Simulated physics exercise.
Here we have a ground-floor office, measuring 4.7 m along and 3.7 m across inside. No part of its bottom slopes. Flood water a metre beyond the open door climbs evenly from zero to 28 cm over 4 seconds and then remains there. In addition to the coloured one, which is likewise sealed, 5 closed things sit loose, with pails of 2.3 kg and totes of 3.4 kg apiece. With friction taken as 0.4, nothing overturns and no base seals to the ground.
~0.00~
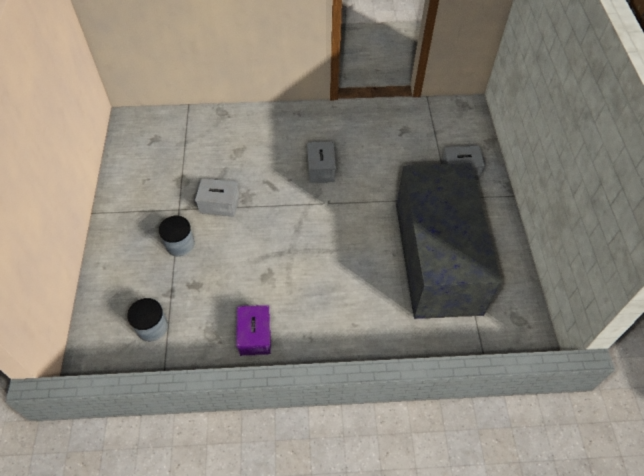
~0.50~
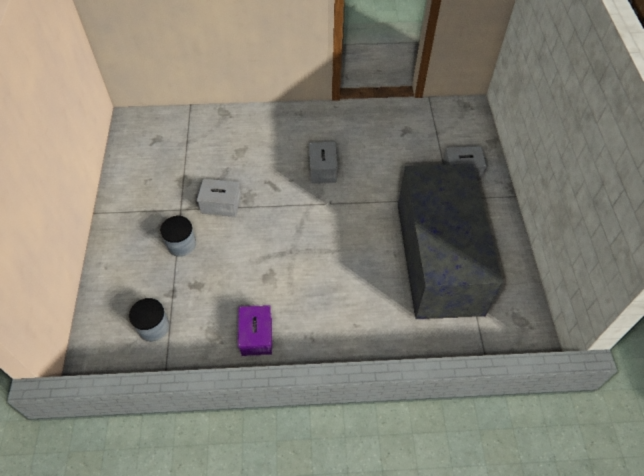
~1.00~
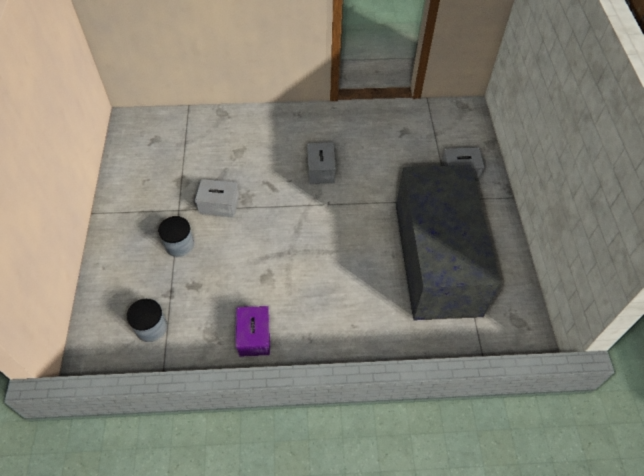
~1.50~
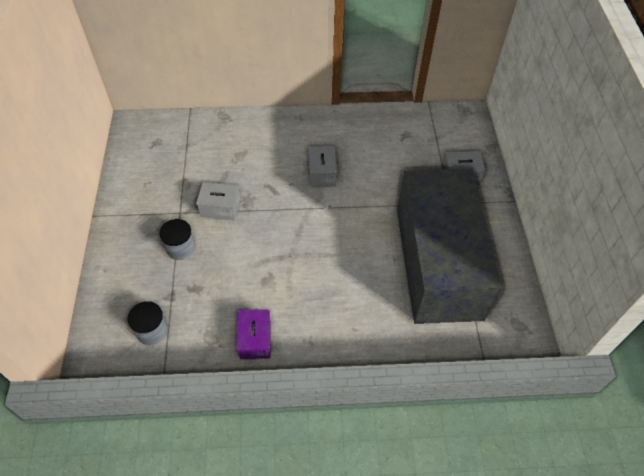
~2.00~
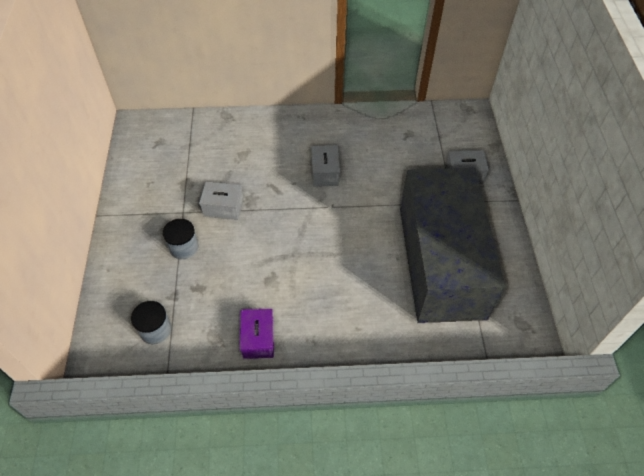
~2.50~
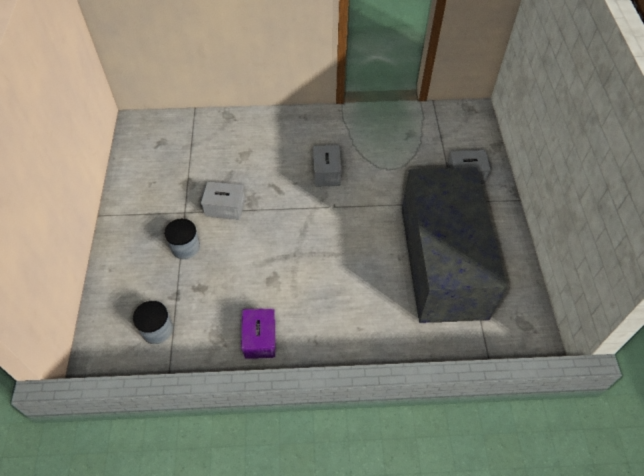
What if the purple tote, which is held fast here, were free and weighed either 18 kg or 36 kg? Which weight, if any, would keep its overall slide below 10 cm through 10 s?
Only the heavier one.
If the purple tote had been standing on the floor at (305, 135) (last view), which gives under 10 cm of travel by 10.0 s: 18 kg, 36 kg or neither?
Note: Both OK.
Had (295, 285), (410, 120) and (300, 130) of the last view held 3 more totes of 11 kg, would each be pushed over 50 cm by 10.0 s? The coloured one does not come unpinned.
The first comes out below the threshold, the second above the threshold, the third below the threshold.
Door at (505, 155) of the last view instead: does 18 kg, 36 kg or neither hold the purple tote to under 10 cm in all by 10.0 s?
Under that change the large mass is required.
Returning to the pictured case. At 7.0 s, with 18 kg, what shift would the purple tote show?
Shift: About 5 cm.
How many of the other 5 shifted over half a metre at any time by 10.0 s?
My count gives 5.
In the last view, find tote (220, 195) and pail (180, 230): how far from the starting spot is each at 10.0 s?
60 cm, 60 cm.
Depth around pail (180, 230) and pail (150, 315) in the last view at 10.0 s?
About 5 and 4 cm.
After 3.5 s the purple tote would be 0 cm from its start with 18 kg and 0 cm from its start with 36 kg; 0 cm of water round it then.
After 4.5 s the purple tote would be 0 cm from its start with 18 kg and 0 cm from its start with 36 kg; 0 cm of water round it then.
After 7.0 s the purple tote would be 3 cm from its start with 18 kg and 0 cm from its start with 36 kg; 8 cm of water round it then.
After 10.0 s the purple tote would be 59 cm from its start with 18 kg and 0 cm from its start with 36 kg; 12 cm of water round it then.
